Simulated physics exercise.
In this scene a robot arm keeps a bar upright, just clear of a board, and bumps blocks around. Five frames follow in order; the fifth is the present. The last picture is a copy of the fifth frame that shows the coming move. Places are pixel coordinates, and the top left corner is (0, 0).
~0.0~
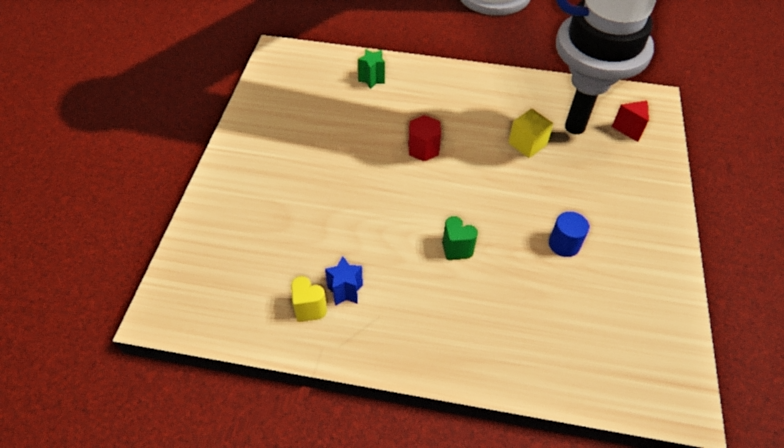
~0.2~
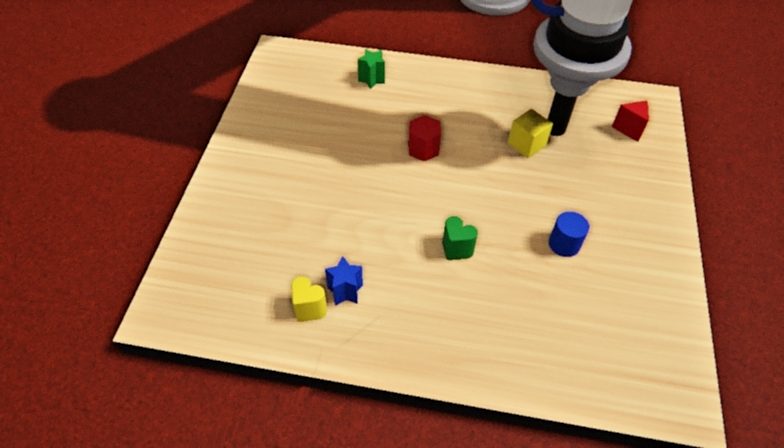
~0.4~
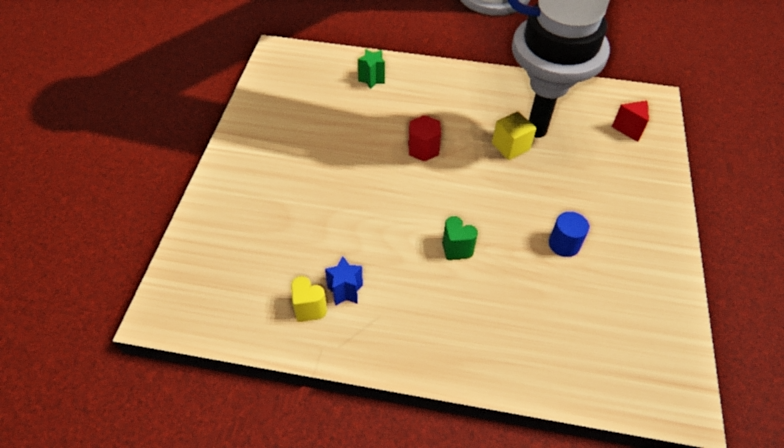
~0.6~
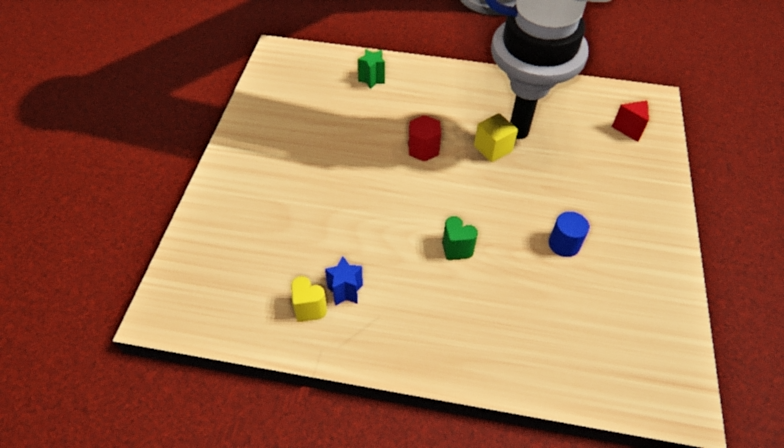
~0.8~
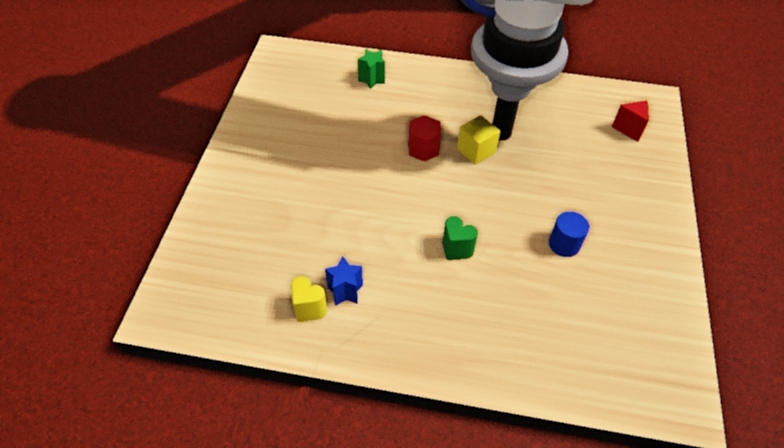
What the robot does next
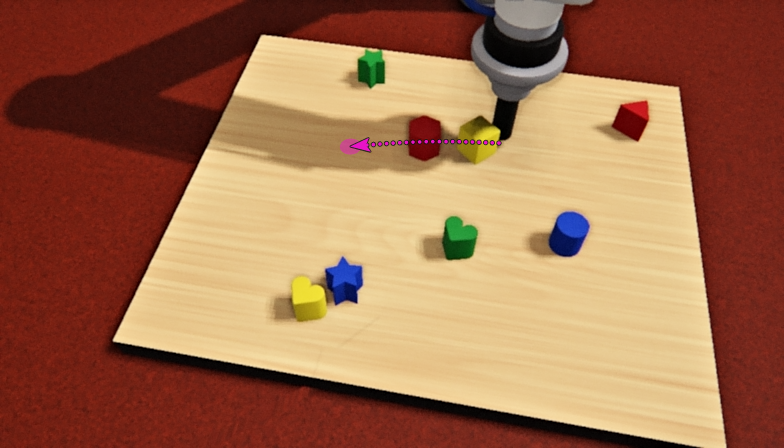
A robot arm above a wooden board of small coloured blocks moved left until its dark tip met the yellow block, then pushed it a short way left, closer to the red one.
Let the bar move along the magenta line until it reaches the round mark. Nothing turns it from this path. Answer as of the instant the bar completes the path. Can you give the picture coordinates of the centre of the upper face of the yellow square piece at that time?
It is going to be at (447, 140).
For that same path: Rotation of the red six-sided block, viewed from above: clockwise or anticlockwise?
In a top view, it turns counterclockwise.
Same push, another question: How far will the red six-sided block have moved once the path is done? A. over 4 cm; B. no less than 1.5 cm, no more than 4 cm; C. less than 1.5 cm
A - over 4 cm.
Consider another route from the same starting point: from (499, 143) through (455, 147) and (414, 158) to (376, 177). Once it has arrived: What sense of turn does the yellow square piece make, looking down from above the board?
Counterclockwise rotation.
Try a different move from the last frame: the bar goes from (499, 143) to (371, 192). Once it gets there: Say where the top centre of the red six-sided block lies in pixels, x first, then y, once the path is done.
The middle of its upper face will lie at (379, 119).
Path on the board, from (499, 143) by way of (425, 142) to (351, 146).
On the path given first. One third of the way, bar at (450, 132); red six-sided block at (419, 128), turned 25° clockwise; yellow square piece at (449, 138), turned 30° anticlockwise.
Two thirds of the way, bar at (400, 133); red six-sided block at (385, 137); yellow square piece at (447, 140), turned 40° anticlockwise.
At the end, bar at (350, 137); red six-sided block at (376, 142), turned 35° anticlockwise; yellow square piece at (447, 140), turned 40° anticlockwise.
